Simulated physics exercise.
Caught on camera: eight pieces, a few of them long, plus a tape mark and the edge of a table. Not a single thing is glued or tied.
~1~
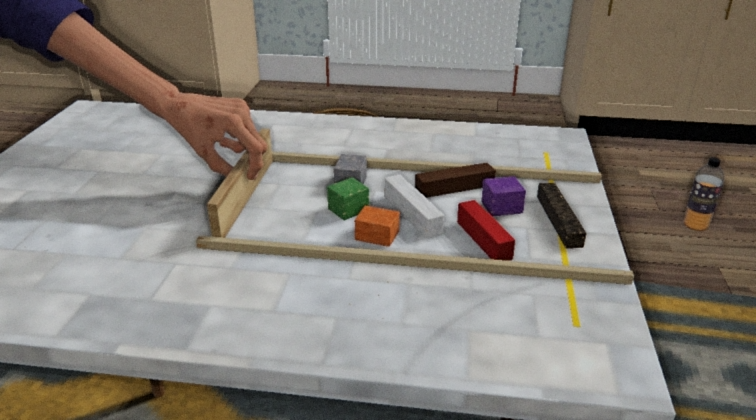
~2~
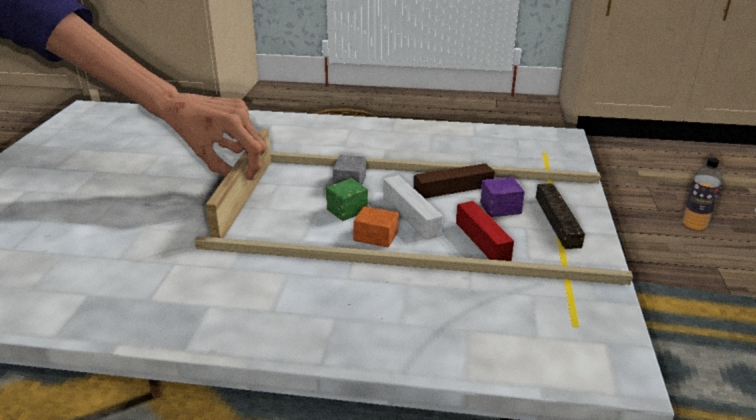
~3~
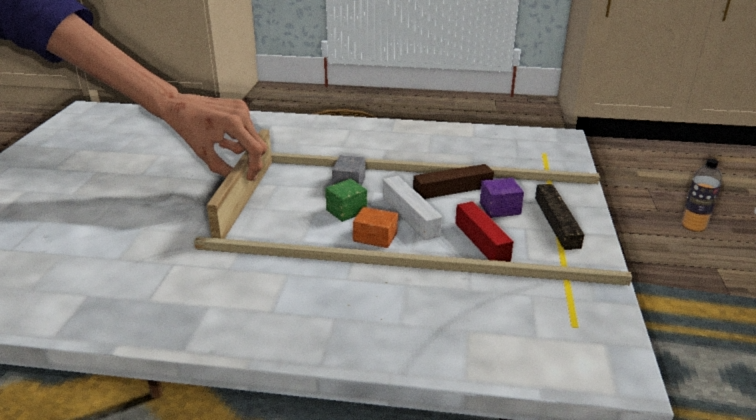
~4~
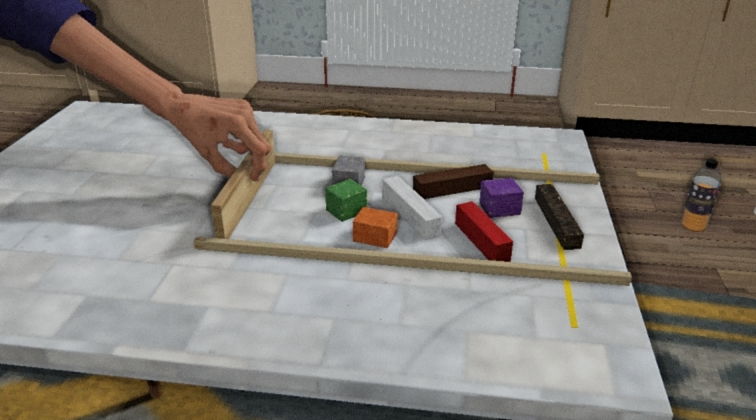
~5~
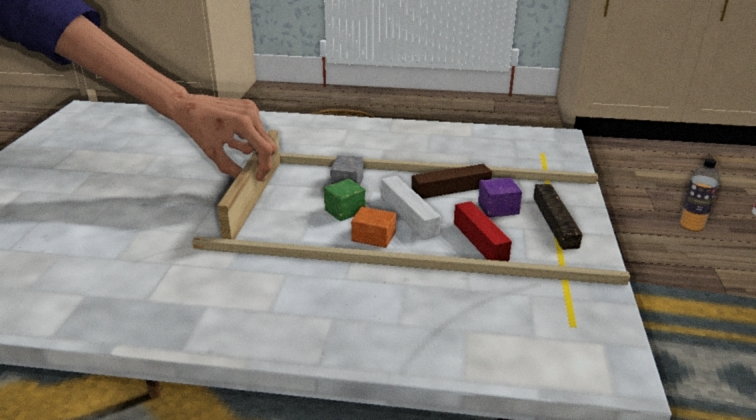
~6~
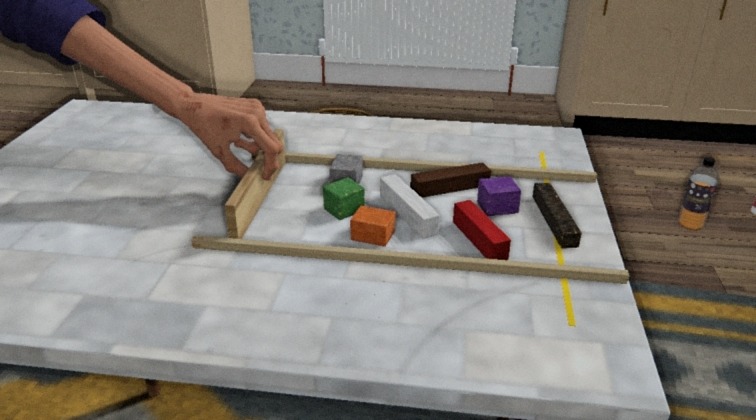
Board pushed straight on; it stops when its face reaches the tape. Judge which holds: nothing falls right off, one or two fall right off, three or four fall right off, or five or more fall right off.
The board is going to sweep off three, or four.
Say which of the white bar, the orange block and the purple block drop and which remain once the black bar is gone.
Note: White bar is on by the end; orange block is on by the end; purple block is off by the end.
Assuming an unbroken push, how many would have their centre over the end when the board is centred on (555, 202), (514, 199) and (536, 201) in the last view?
First 4, then 1, finally 2.
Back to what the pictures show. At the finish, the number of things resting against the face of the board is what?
The count in contact is 3.
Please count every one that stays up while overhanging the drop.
In total, 1 of them.
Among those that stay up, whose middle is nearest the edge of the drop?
White bar.
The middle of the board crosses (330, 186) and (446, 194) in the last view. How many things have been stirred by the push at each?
I get 2 at the one place and 7 at the other.
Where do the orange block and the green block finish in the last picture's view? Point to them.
The orange block comes to rest at (580, 242), and the green block comes to rest at (578, 221).
Early on, none off yet; black bar at rest near (555, 214); purple block at rest near (499, 196); red stick at rest near (480, 231).
A while later, none off yet; black bar at rest near (555, 214); purple block at rest near (499, 196); red stick travelled a little near (516, 232).
Further along, none off yet; black bar travelled a little near (607, 217); purple block travelled well along near (571, 202); red stick travelled about its own width near (598, 235).
Finally, the number that fall off is three or four; lost, brown stick, red stick, purple block and black bar.
